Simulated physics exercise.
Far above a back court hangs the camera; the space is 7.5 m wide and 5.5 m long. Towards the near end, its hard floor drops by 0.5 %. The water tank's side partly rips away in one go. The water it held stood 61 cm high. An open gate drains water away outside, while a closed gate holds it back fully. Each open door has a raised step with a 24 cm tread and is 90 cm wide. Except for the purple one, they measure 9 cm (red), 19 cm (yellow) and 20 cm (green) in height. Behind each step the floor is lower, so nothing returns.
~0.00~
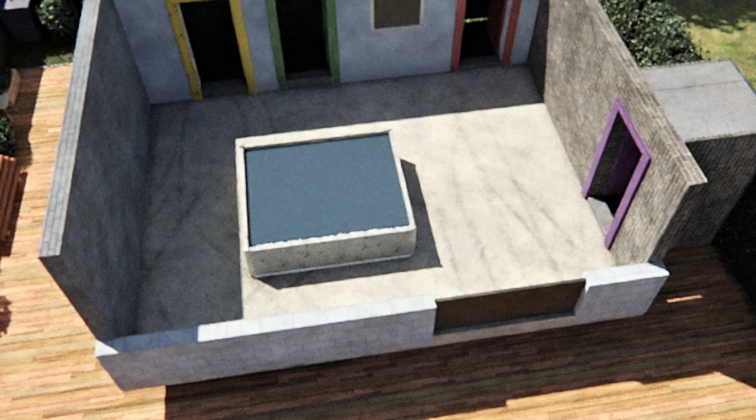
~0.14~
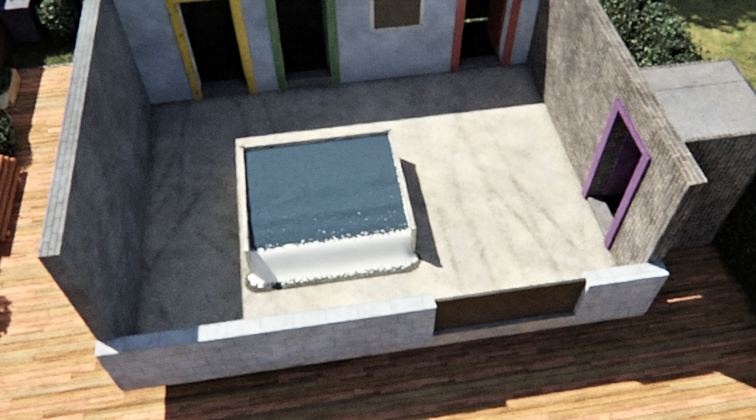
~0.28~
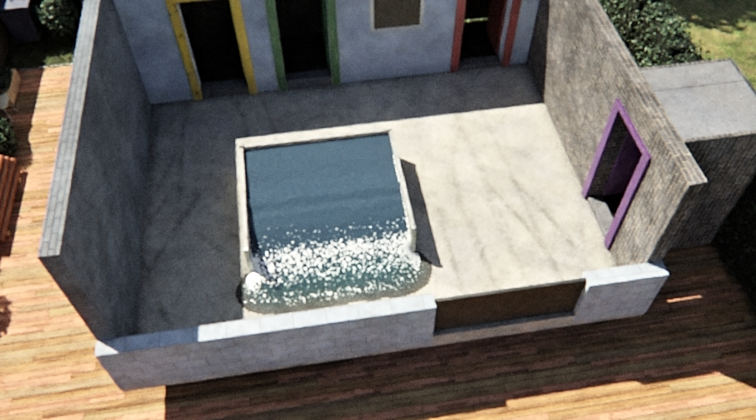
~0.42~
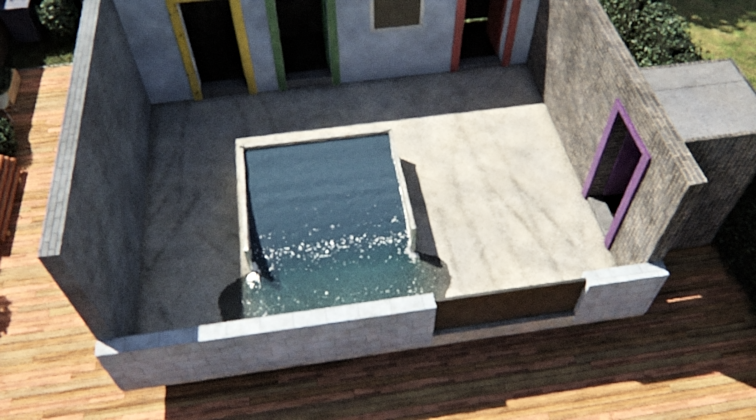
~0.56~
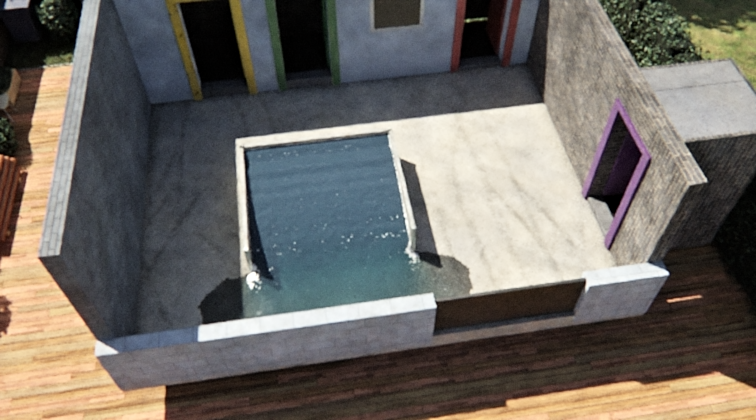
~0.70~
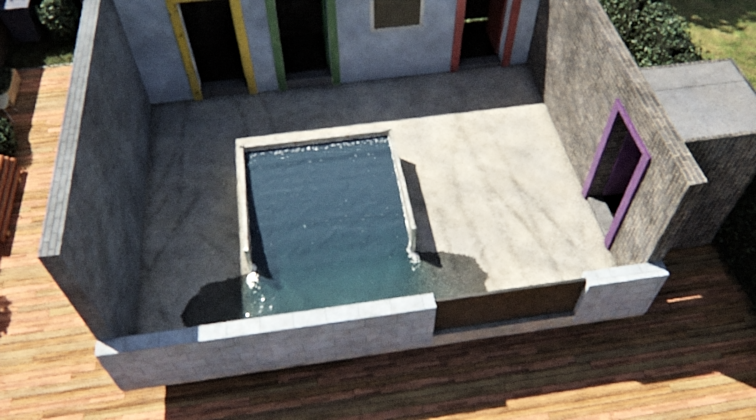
We see a walled court from above as the near side of a raised water tank gives way, and foaming water pours onto the pale floor, spreads behind the low front wall, and grows calmer while still flowing out.
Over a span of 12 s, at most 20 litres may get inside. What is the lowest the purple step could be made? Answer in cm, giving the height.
Around 18 cm high.
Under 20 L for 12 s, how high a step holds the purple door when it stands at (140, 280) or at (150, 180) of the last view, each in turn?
You'd want about 18 cm there first, then about 6.5 cm.
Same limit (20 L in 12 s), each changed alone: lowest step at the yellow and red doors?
Roughly 12.5 cm at yellow and 10.0 cm at red.
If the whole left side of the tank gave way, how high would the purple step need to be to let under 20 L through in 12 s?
Then something near 11.0 cm.
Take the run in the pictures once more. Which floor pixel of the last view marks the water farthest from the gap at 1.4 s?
Somewhere near the pixel (578, 300).
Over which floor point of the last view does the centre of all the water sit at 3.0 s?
Look at about (338, 265) in the last view.
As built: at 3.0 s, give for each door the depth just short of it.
In cm: Red 0, purple 23, yellow 0, green 0.
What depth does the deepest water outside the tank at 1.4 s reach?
Max depth: Around 50 cm.
After 1.4 s water covers 20 % of the floor, deepest (50 cm) near (345, 334); it has not reached the purple door.
After 3.0 s water covers 50 % of the floor, deepest (37 cm) near (135, 364); 23 cm at the purple door, 22 litres in over its 10 cm step.
After 12.0 s water covers 100 % of the floor, deepest (12 cm) near (611, 296); 8 cm at the purple door, 105 litres in over its 10 cm step.
At the purple door as built, the water arrived by 2.2 s and peaked near 23 cm at 3.0 s.
With a step of 16 cm, 35 litres would have come in within the 12 s; with 22 cm, 4 litres. So under 20 litres takes about 18 cm.
